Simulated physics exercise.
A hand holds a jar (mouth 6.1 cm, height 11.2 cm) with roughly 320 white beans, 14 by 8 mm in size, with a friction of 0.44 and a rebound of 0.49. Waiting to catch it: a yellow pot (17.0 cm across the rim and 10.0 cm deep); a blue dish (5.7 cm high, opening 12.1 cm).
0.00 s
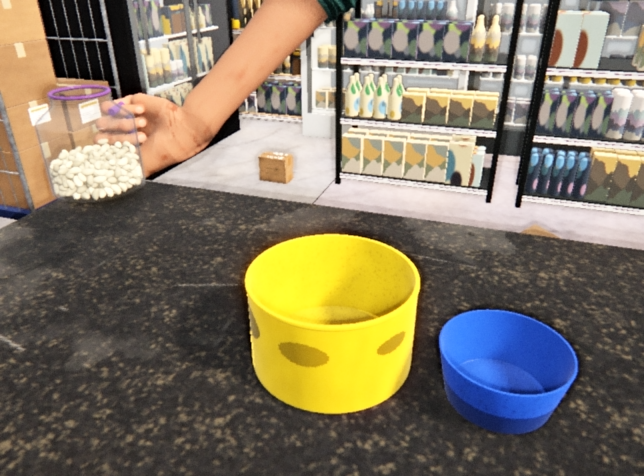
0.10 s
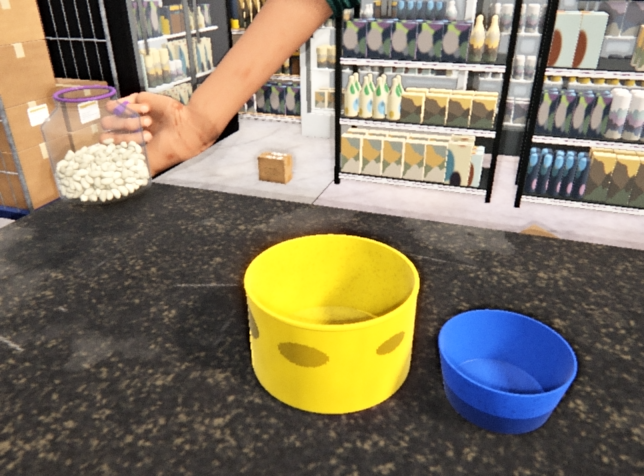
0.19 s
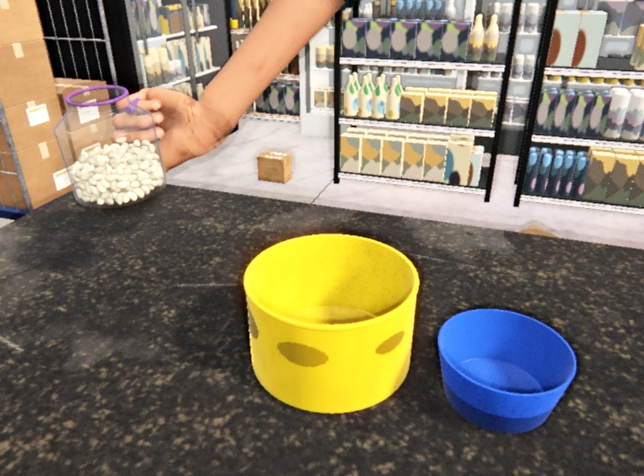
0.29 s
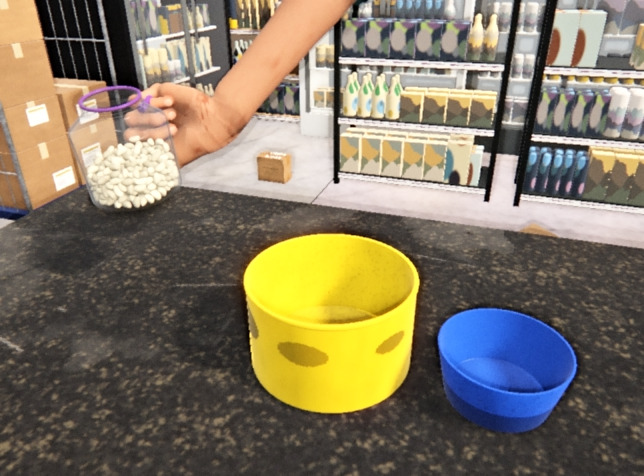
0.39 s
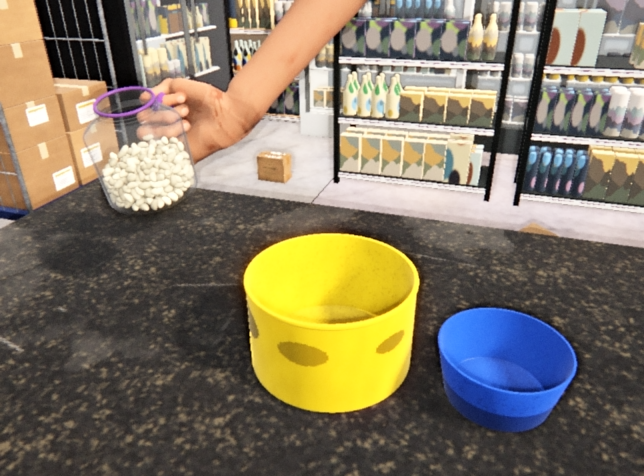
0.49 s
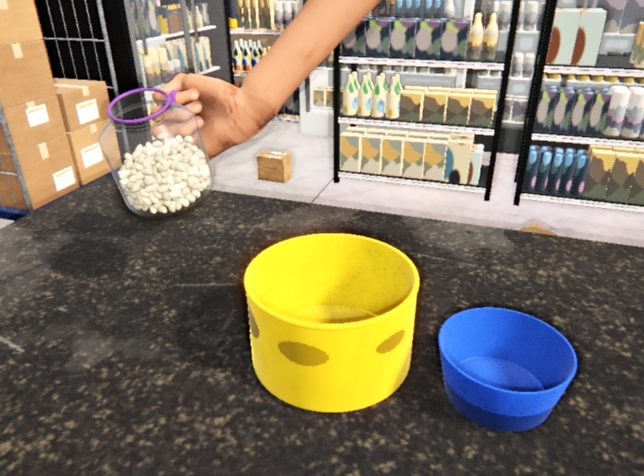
In a store, a hand moves a jar of white beans right while gradually tilting it.
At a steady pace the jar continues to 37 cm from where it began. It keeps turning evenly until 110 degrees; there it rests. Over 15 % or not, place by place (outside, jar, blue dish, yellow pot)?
Outside: Not over; jar: Over; blue dish: Not over; yellow pot: Not over.
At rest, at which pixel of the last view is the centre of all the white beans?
Around (402, 185).
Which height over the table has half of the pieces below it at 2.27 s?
I'd say close to 18 centimetres.
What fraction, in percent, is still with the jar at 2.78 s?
Close to 100 per cent of the load has not yet gone.
After 1.17 s, tilt 49 degrees; jar 100 %; middle of all pieces near (282, 177).
After 1.75 s, tilt 74 degrees; jar 100 %; middle of all pieces near (393, 183).
After 2.27 s, tilt 97 degrees; jar 100 %; middle of all pieces near (401, 183).
After 2.78 s, tilt 110 degrees; jar 100 %; middle of all pieces near (401, 185).
In the end, at 3.2 s, outside 0 %, jar 100 %, blue dish 0 %, yellow pot 0 %.
